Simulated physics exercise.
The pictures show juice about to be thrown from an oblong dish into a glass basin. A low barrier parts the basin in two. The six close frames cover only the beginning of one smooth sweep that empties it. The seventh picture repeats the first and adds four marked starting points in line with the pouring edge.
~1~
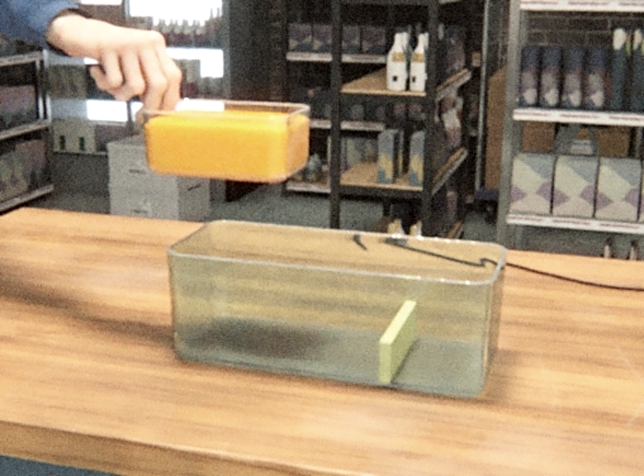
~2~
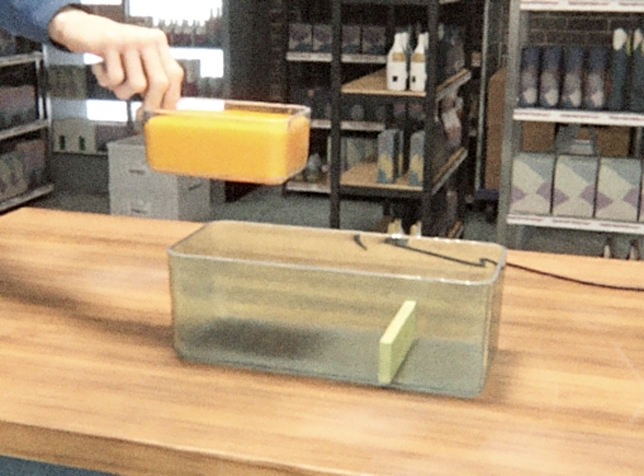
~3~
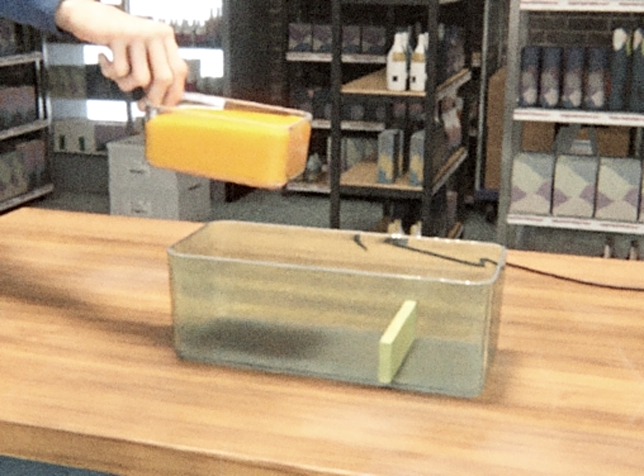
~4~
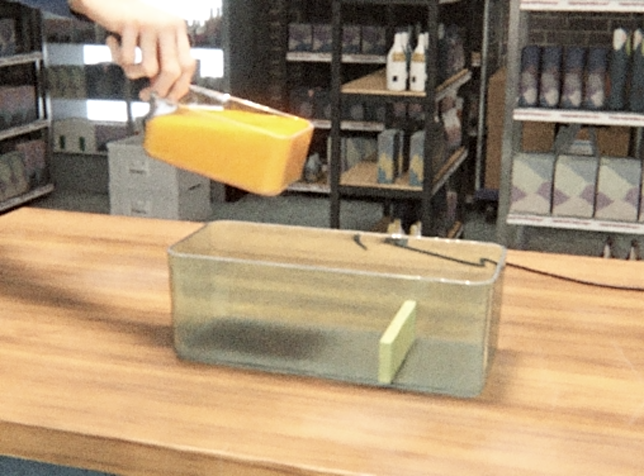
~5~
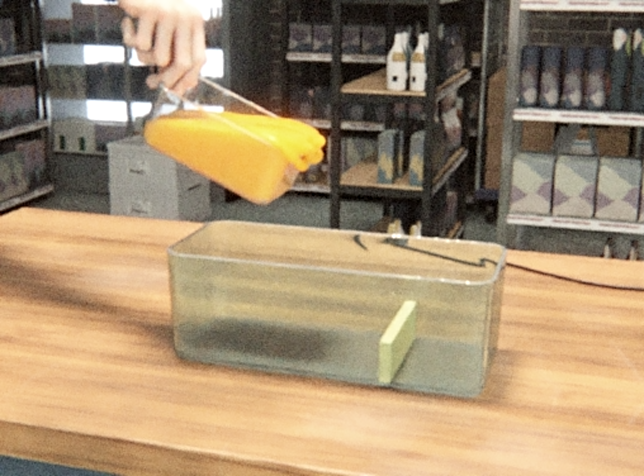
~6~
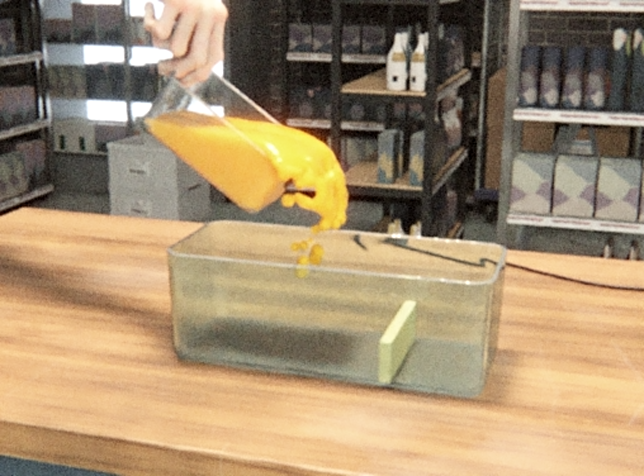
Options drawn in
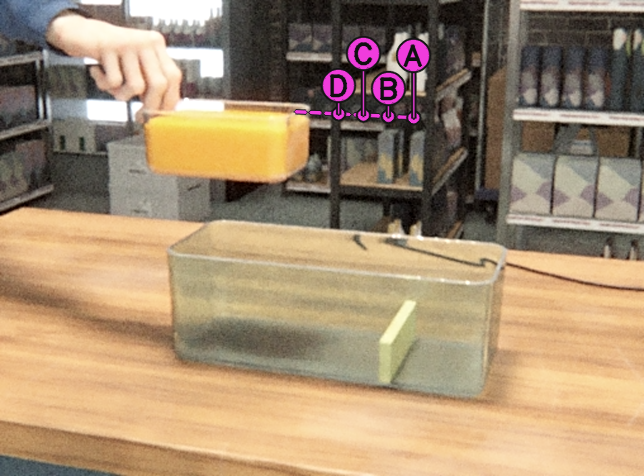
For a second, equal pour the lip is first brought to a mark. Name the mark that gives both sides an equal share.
Best: D.
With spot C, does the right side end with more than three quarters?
No.
In magenta, A at (413, 117); B at (388, 116); C at (363, 115); D at (338, 113).
With A, about 33 % ends left of the wall and 64 % right of it; 3 % is lost outside.
With B, about 30 % ends left of the wall and 67 % right of it; 3 % is lost outside.
With C, about 35 % ends left of the wall and 61 % right of it; 3 % is lost outside.
With D, about 49 % ends left of the wall and 48 % right of it; 3 % is lost outside.
